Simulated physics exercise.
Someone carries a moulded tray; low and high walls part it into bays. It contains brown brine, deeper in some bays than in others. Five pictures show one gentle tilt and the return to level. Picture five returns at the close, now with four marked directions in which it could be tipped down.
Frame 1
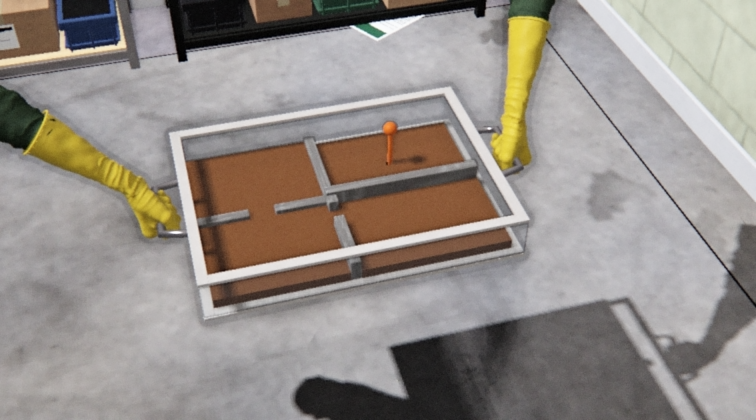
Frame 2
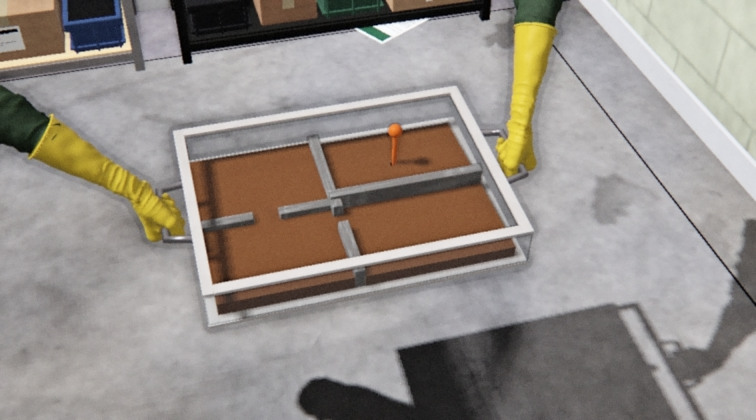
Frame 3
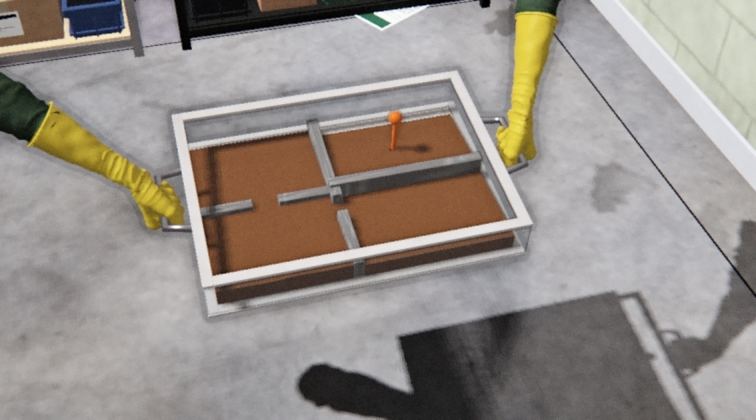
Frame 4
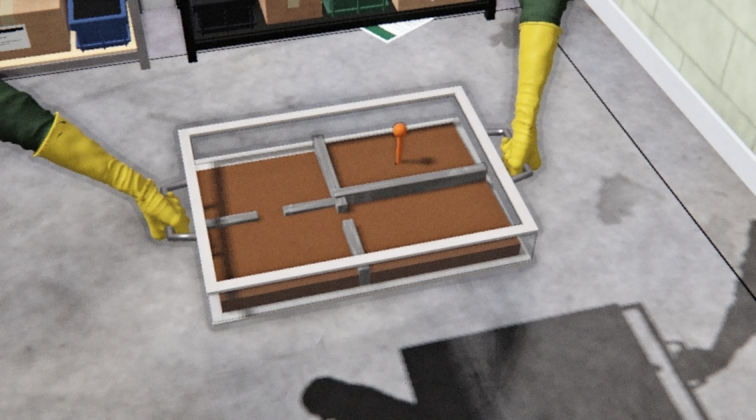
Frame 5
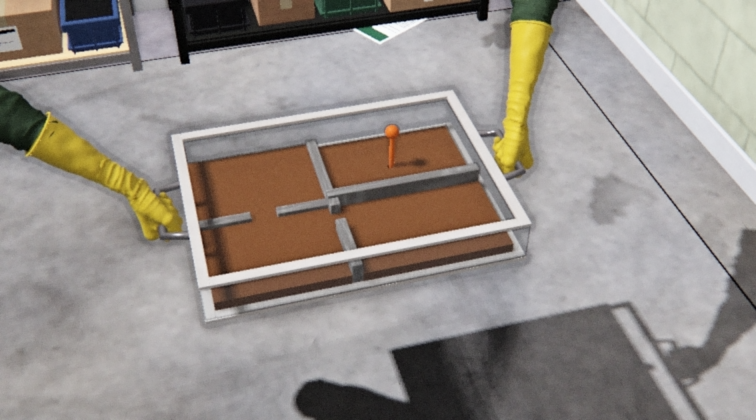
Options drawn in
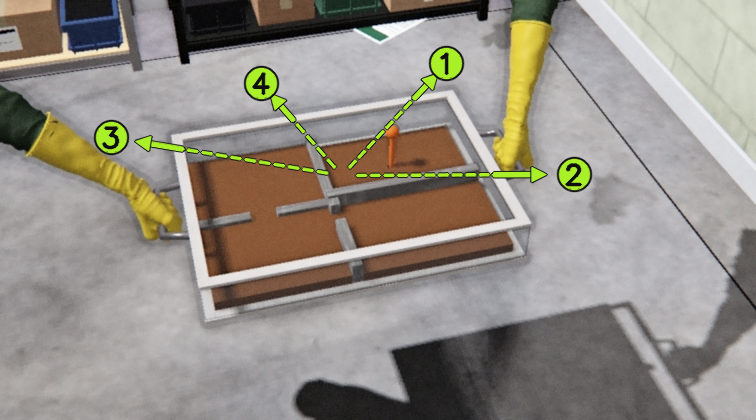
On a grey concrete floor beside shelves of boxes and bins and a pale tiled wall, the view looks down from above. Two yellow-gloved hands with dark green sleeves grip a white-rimmed clear tray holding brown liquid, divided by grey walls, an orange peg standing in its back right bay. The hands tip the tray slightly toward the front, then ease it back level, while the view shifts slightly.
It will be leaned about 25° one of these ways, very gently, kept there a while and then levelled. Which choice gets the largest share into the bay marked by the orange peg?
Arrow 1.
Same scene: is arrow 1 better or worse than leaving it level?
It is better.
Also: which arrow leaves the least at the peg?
That would be 3.
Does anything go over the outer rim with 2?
Yes.
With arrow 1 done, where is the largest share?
That is the back right bay.
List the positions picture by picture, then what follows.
The tray is level; deepest in the front right bay, at (419, 220), shallowest in the back right; orange peg at (390, 129), in the first picture.
Tipped about 4° down to the front; no wall is crossed, in the second picture.
Tipped about 6° down to the front; no wall is crossed; orange peg at (396, 118), in the third picture.
Tipped about 3° down to the front; no wall is crossed, in the fourth picture.
The tray is level; deepest in the front left bay, at (276, 251), shallowest in the back right; orange peg at (392, 132), in the fifth picture.
On the marked copy, 1 ends at (433, 77); 2 ends at (541, 174); 3 ends at (140, 142); 4 ends at (274, 98).
If 1 is chosen, about 32 % of the liquid ends in the peg's bay; about 58 % goes over the rim.
If 2 is chosen, about 18 % of the liquid ends in the peg's bay; about 41 % goes over the rim.
If 3 is chosen, about 2 % of the liquid ends in the peg's bay; about 62 % goes over the rim.
If 4 is chosen, about 20 % of the liquid ends in the peg's bay; about 39 % goes over the rim.
